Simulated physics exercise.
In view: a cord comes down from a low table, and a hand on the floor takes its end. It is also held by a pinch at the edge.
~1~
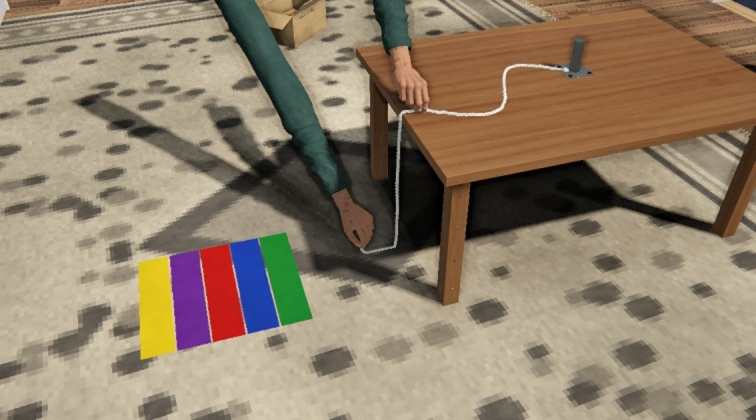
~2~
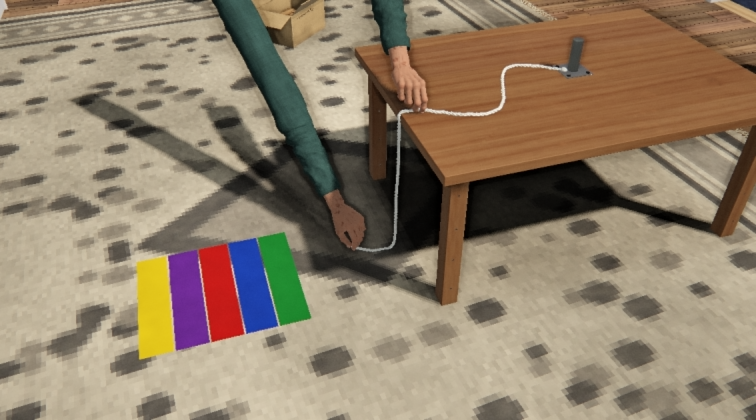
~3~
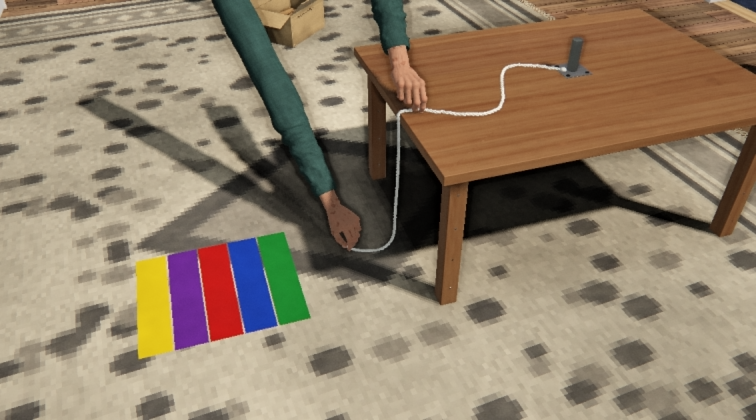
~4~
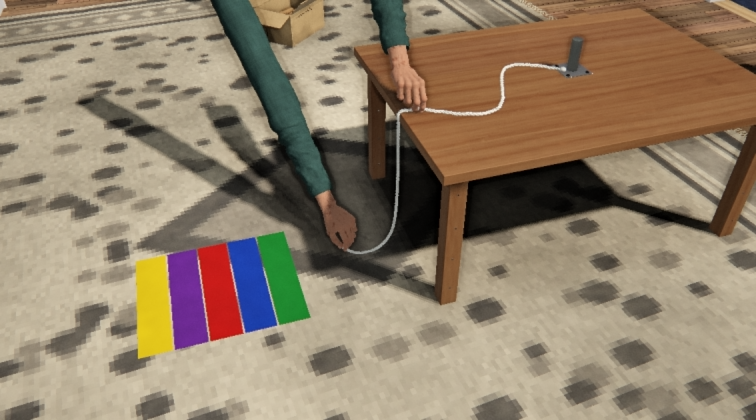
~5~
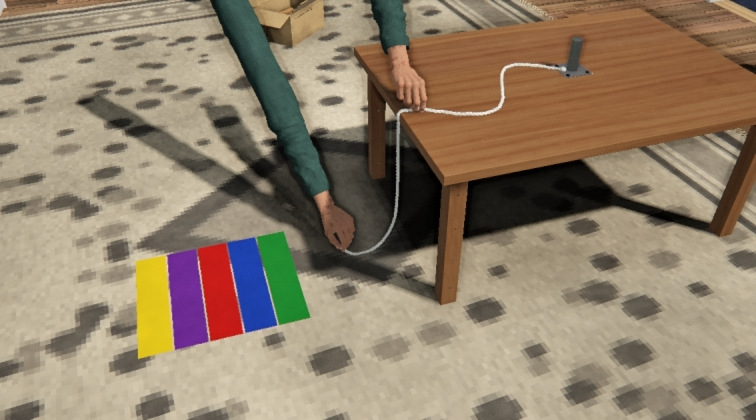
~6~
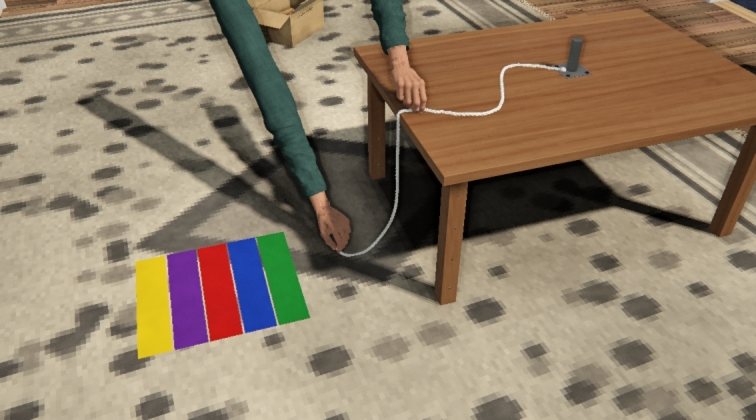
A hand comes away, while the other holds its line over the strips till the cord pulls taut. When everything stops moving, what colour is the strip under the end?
The strip under the end is purple.
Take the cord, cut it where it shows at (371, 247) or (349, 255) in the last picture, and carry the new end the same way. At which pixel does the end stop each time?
(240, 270) and (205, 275).
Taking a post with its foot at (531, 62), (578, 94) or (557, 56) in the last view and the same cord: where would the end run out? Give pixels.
Pixels, try by try: About (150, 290), (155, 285), (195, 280).
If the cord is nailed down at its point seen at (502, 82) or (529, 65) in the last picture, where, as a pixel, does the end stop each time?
(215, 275) and (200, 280).
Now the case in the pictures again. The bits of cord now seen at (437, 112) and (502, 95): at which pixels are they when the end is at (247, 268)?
The first goes to (391, 133), the other to (462, 98).
Early on, end near (247, 268); over blue.
Midway, end near (208, 276); over red.
At the end of the slack, end near (184, 282); over purple. It halts on the purple strip.
